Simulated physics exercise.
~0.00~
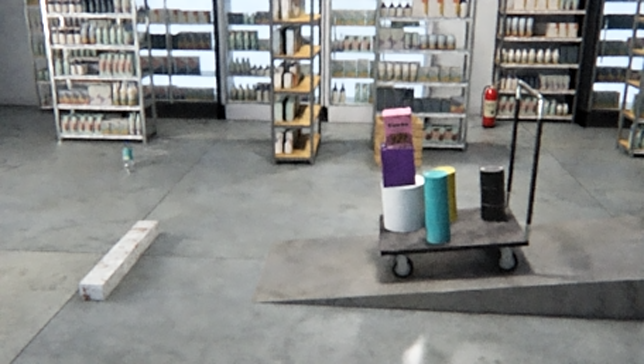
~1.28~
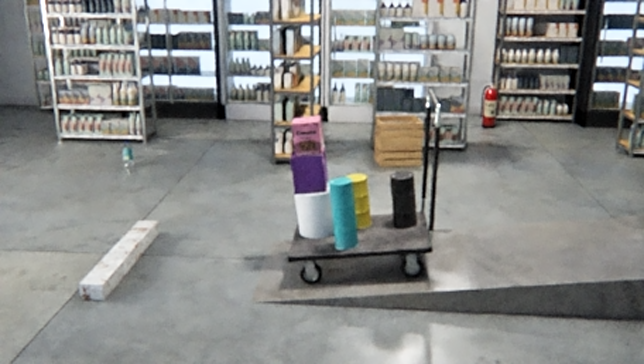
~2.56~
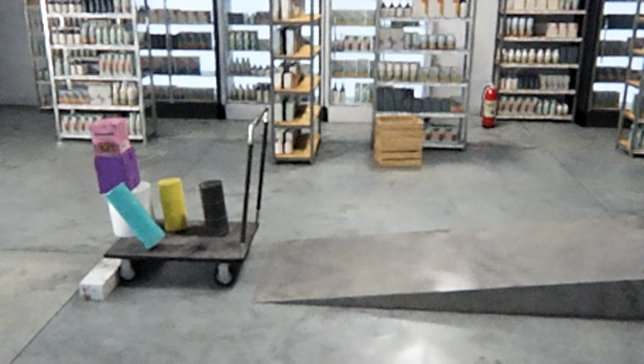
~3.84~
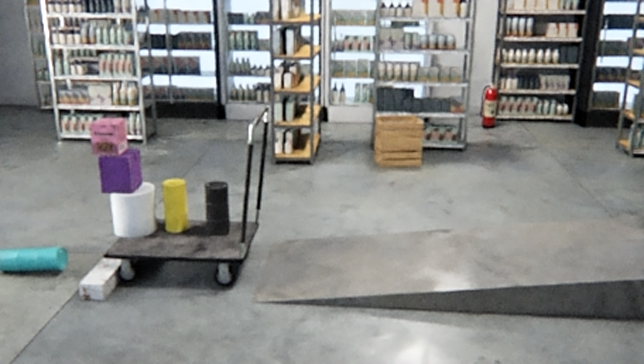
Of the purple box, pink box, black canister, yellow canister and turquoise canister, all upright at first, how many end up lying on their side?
One of them ends up on its side, the turquoise canister, which lies on the floor to the left of the trolley.
